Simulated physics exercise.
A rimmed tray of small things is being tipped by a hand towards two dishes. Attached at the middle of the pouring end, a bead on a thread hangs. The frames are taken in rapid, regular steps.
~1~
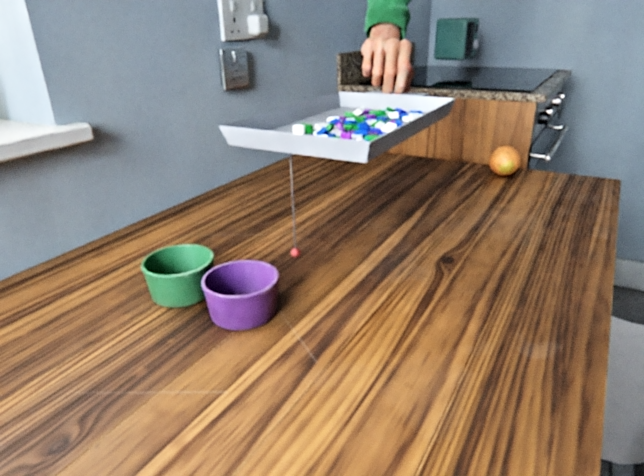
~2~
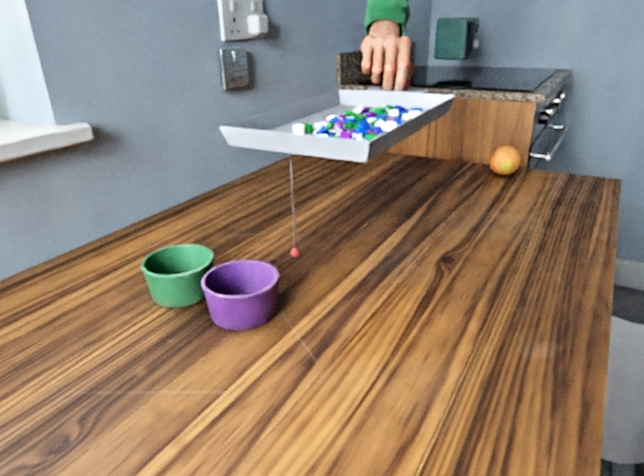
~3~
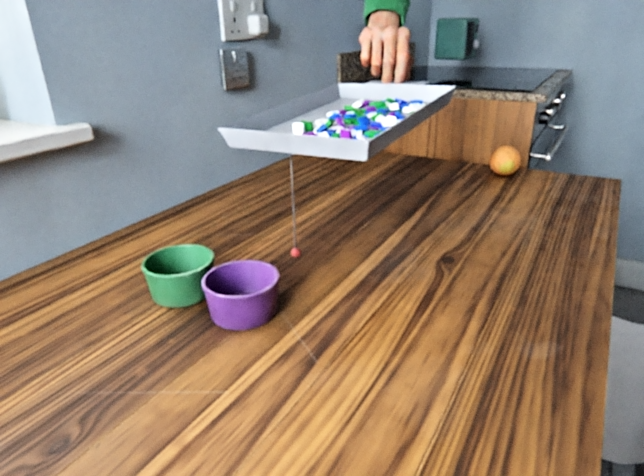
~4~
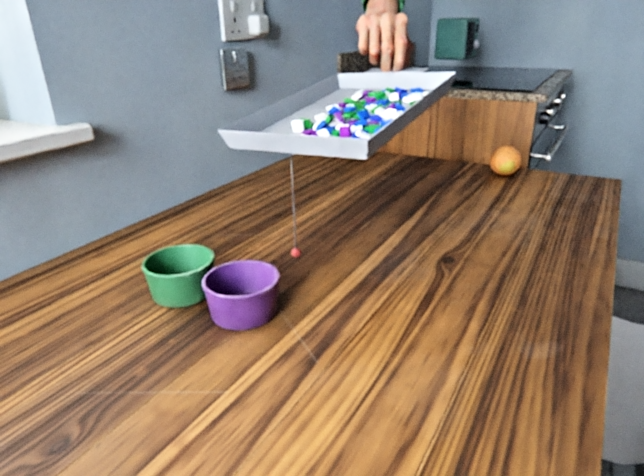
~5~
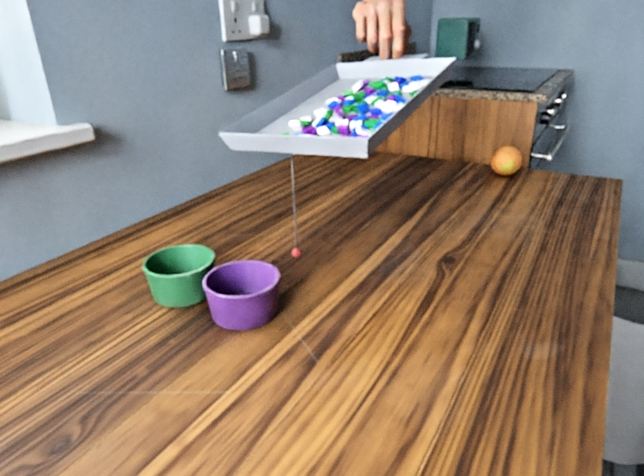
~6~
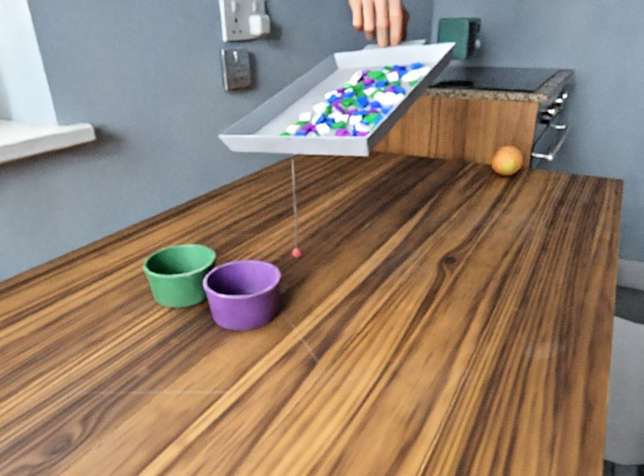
A white tray of small colourful pieces was gradually tilted as a hand raised its far end above a wooden table, while the green and purple bowls and an orange fruit stayed still.
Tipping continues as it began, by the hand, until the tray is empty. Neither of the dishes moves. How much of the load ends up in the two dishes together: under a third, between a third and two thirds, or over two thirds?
Together the dishes get between a third and two thirds of it.
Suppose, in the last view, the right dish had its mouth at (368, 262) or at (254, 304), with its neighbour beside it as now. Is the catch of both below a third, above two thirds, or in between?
For the first try it's below one third, and for the second it's below one third.
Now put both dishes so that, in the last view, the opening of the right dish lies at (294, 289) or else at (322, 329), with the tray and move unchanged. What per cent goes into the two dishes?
It comes to near 70 per cent the first time and near 10 per cent the second time.
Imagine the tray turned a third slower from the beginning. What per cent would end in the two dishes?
Around 60 in every hundred.
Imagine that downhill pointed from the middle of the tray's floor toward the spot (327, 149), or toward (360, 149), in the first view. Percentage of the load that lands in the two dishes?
Case one 10 %; case two 0 %.
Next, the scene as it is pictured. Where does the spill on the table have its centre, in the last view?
Somewhere near (238, 283), I think.
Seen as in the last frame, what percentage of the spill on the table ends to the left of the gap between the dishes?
Left share: Some 10 per cent.
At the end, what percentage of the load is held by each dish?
So the left dish keeps 10 per cent, and the right one keeps 40 per cent.
Shortly afterwards, tray tipped steeply; all but a few on the tray; only a few in the air.
Next, tray tipped right over; near half on the tray; a little in the right dish; a little in the left dish; a little outside both; near a quarter in the air.
Some moments later, tray tipped past a quarter turn; near a third in the right dish; a little in the left dish; near half outside both.
In the end, tray tipped past a quarter turn; near a third in the right dish; a little in the left dish; near half outside both.
